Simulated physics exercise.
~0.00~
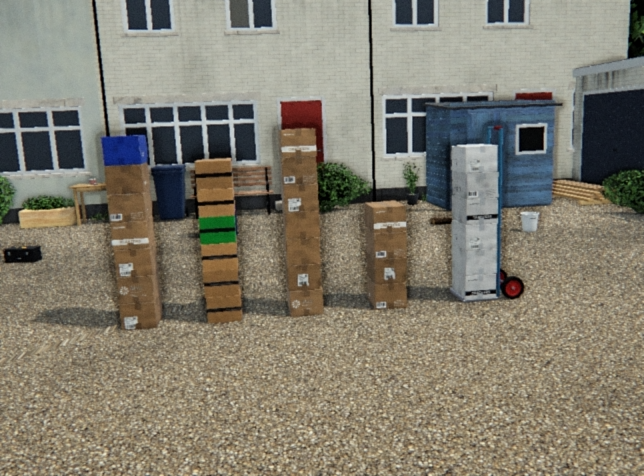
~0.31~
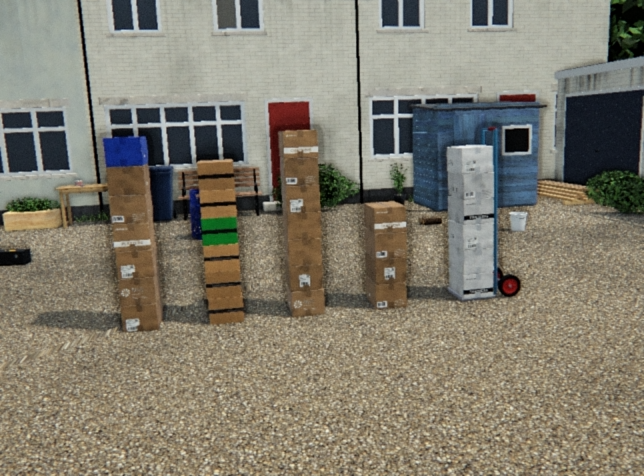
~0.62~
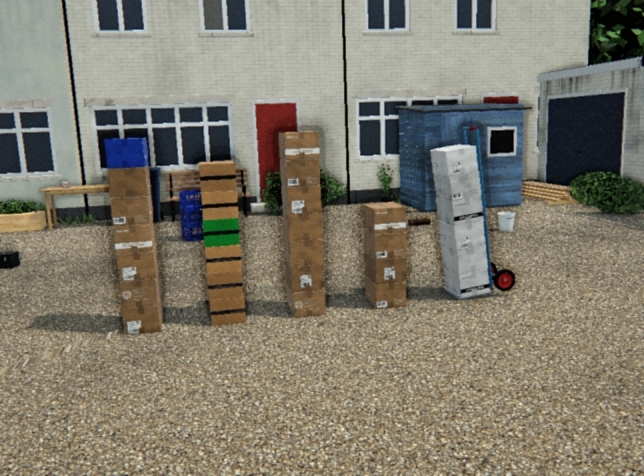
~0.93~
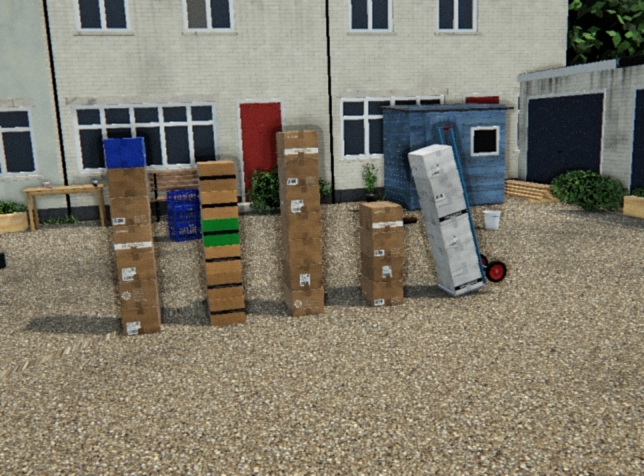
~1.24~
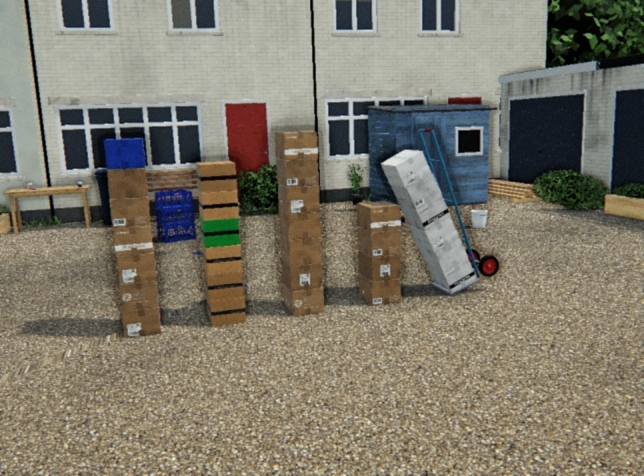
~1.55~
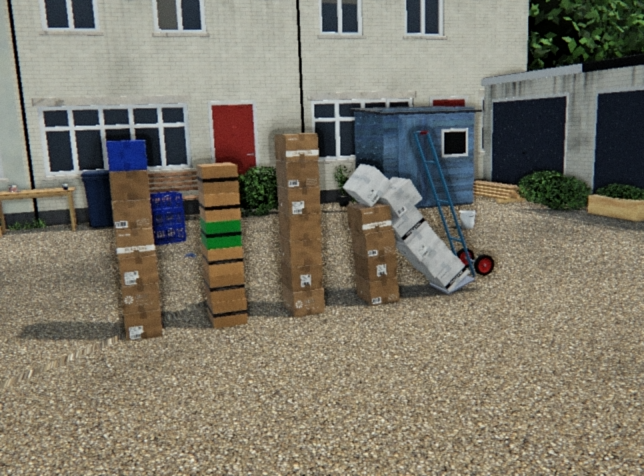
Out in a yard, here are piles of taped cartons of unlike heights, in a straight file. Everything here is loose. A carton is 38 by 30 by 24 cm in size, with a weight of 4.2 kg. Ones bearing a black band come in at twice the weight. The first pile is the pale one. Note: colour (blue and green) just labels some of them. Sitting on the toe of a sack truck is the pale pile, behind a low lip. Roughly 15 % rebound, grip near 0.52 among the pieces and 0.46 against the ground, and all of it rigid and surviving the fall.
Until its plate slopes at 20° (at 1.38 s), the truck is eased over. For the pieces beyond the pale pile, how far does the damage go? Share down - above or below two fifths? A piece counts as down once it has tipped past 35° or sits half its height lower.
Above.
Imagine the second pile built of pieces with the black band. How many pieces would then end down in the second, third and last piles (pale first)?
Down per pile - second: 0, third: 0, last: 0.
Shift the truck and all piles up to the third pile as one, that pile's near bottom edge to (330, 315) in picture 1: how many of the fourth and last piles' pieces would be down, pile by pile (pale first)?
In that case fourth pile 5 and last pile 7.
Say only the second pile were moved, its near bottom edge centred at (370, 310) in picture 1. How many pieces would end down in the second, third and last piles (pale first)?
Pile tally - second: 0, third: 0, last: 0.
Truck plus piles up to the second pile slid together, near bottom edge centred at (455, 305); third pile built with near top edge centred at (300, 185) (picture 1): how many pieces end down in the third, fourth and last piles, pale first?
Down by pile: Third 0, fourth 0, last 0.
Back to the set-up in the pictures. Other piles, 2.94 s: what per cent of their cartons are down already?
15 per cent.
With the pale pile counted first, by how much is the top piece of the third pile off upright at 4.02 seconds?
About 40 degrees from upright.
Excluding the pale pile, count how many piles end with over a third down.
4.
After 2.94 s, 6 of the pale pile down; 4 of the 24 other cartons down; green carton shifted 29 mm.
After 4.02 s, 6 of the pale pile down; 19 of the 24 other cartons down; green carton leaning 47°, 30 cm lower; blue carton leaning 33°, 19 cm lower.
At rest (7.0 s), 6 of the pale pile down; 23 of the 24 other cartons down; blue carton upside down; green carton leaning 52°, 39 cm lower. That is 96 per cent. As the last picture would show them, middles, green carton near (139, 284).
